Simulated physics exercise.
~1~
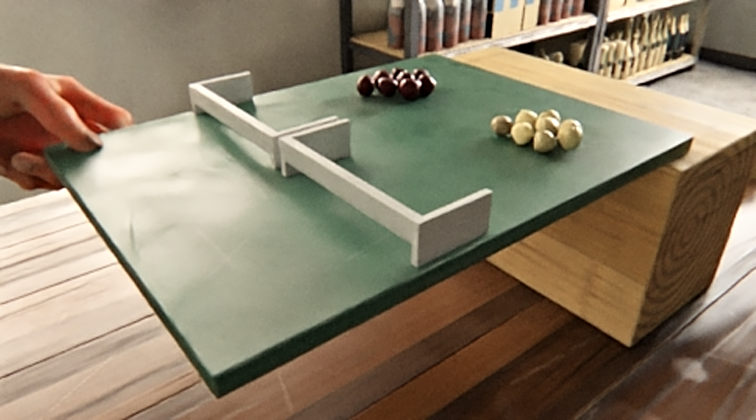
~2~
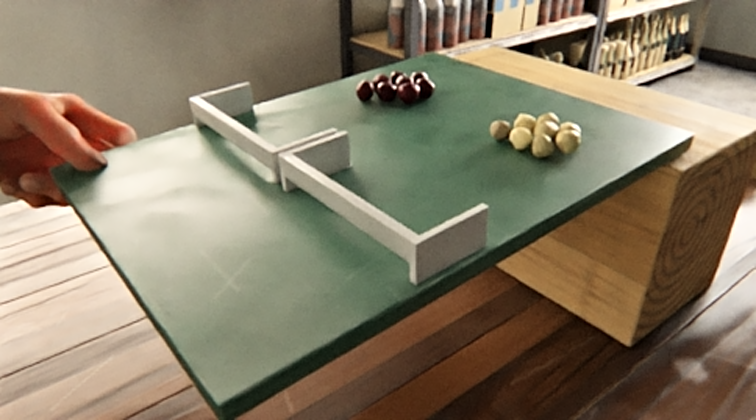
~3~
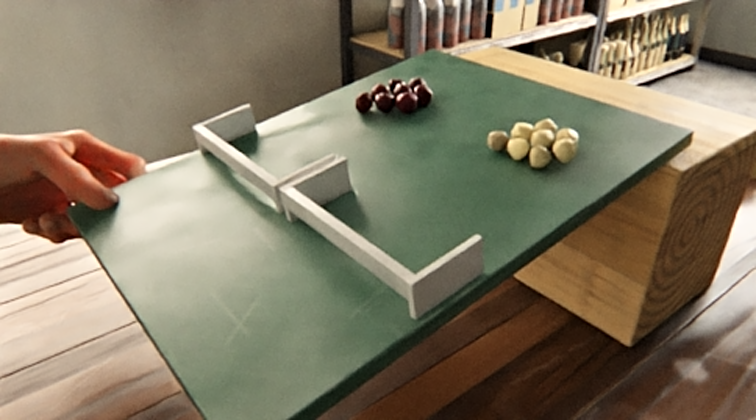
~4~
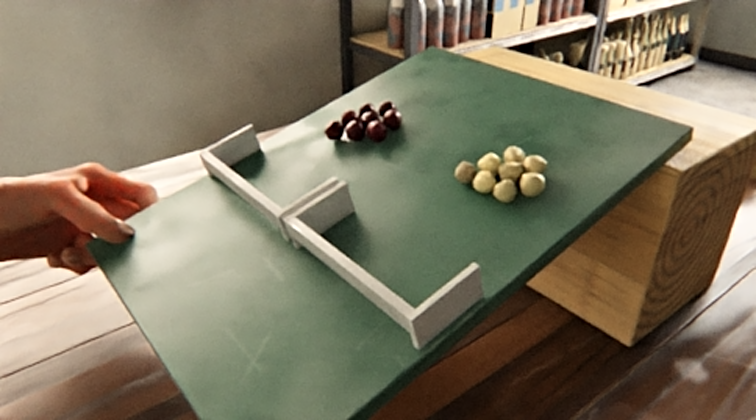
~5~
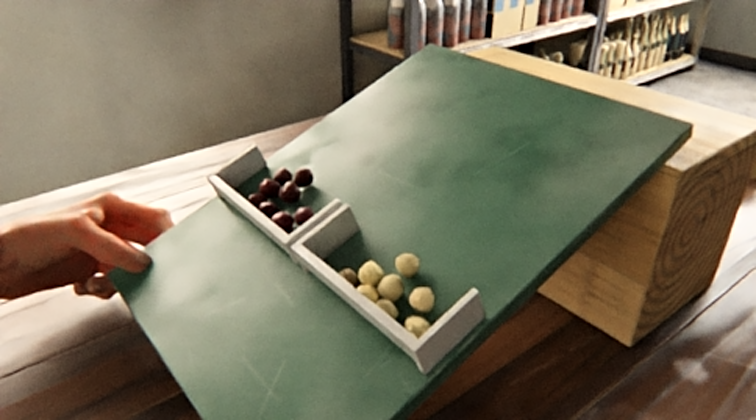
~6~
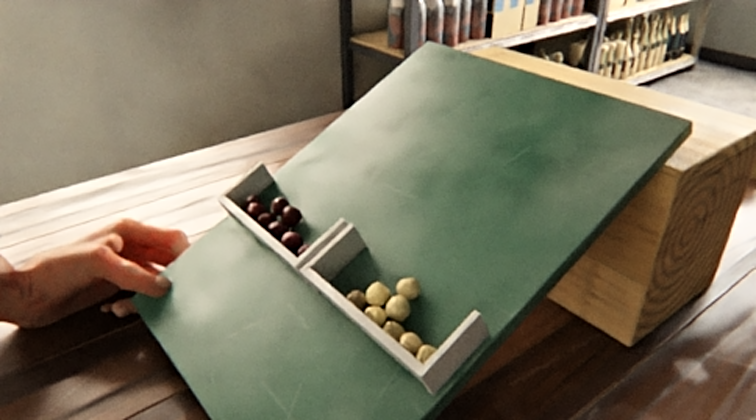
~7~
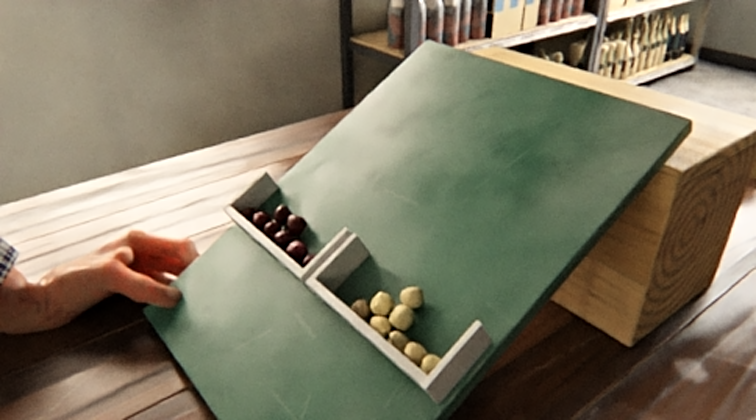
Dark red and pale yellow balls rolling down a green board as a hand lowers its edge, gathering behind separate grey gates.
